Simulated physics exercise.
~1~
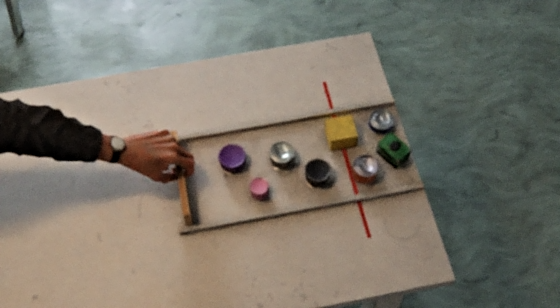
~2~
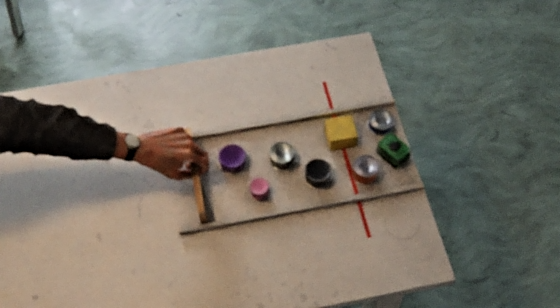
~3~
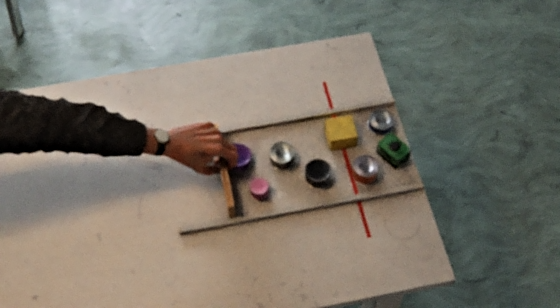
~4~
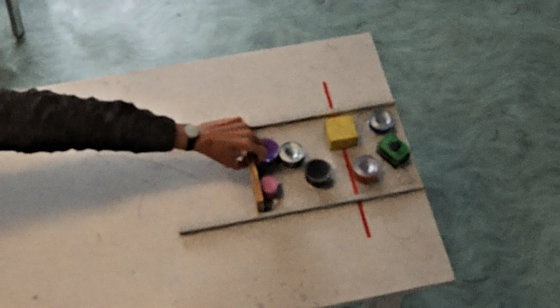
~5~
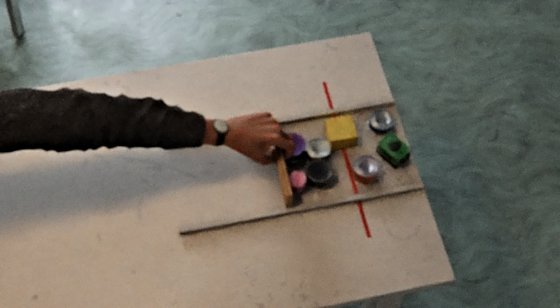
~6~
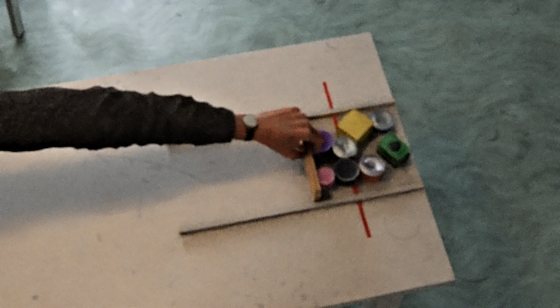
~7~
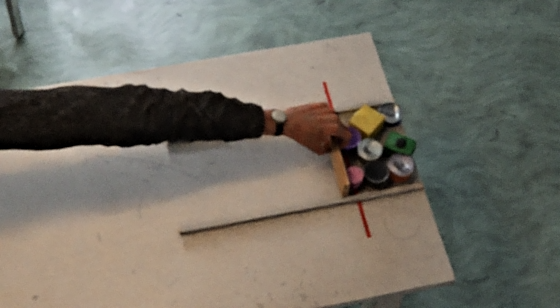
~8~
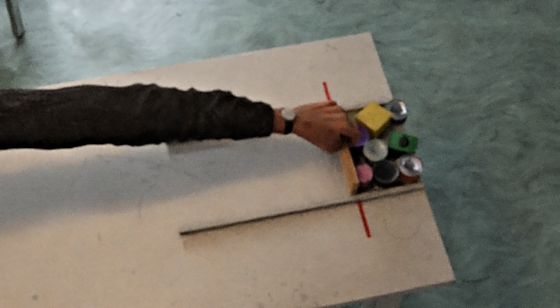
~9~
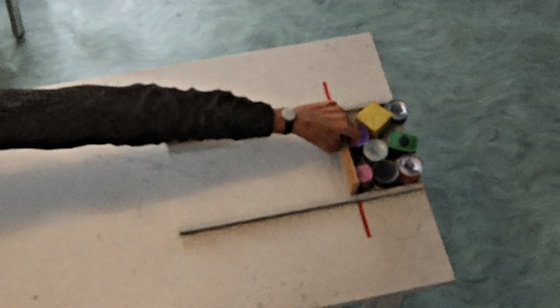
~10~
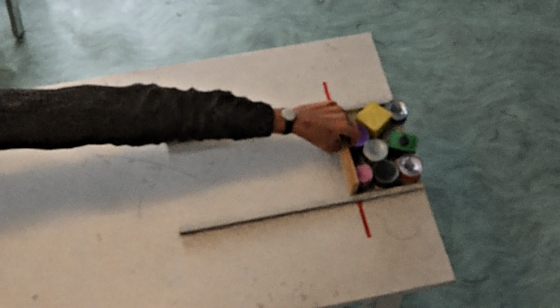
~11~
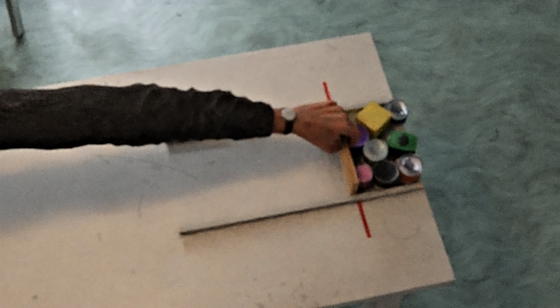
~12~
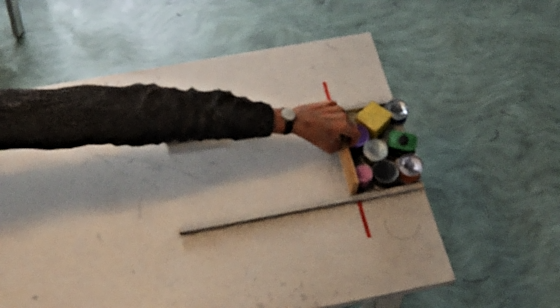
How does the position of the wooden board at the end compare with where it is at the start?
At the start the board stands at the left end of the lane, well short of the red tape. By the end it has moved far to the right and rests at the tape line, against the packed objects.
